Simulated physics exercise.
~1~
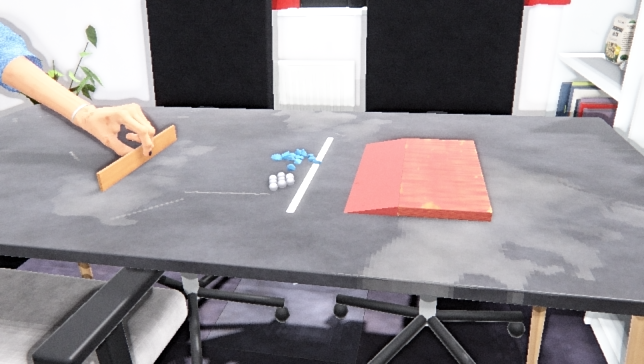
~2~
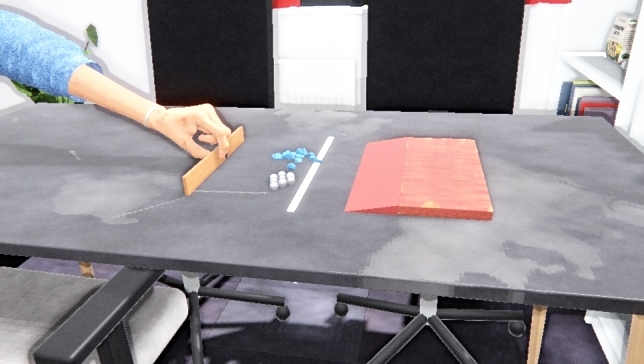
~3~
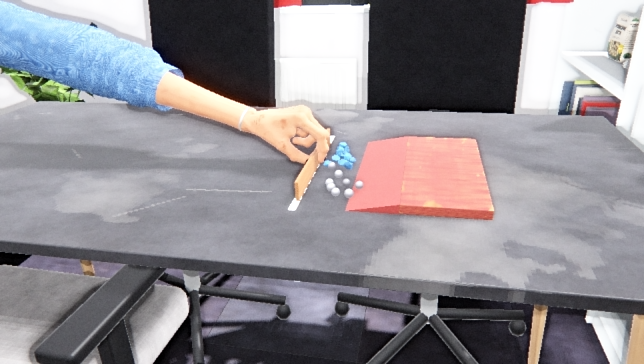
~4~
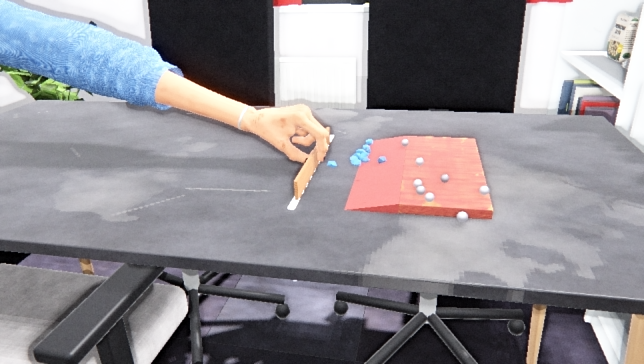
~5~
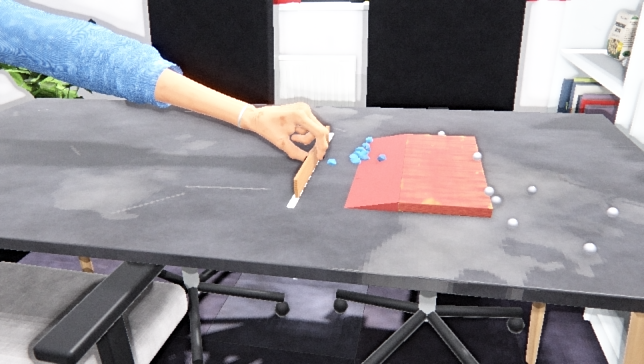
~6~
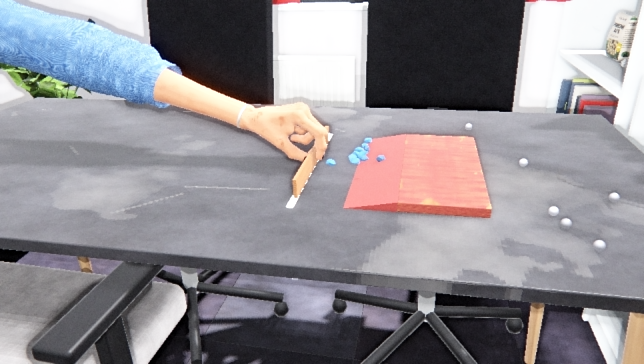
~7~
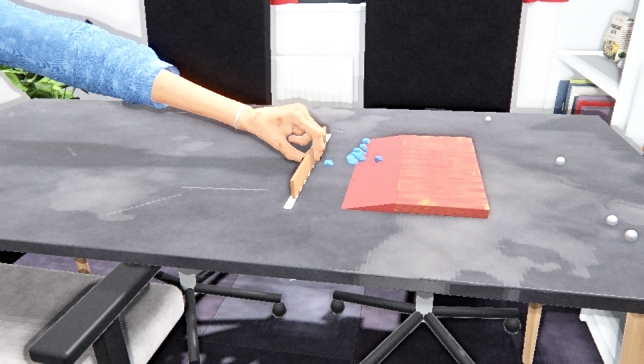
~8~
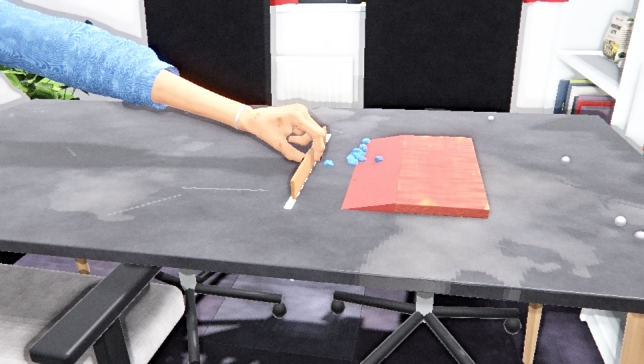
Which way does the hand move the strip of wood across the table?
The hand slides the strip of wood to the right, until it stops at the white tape.
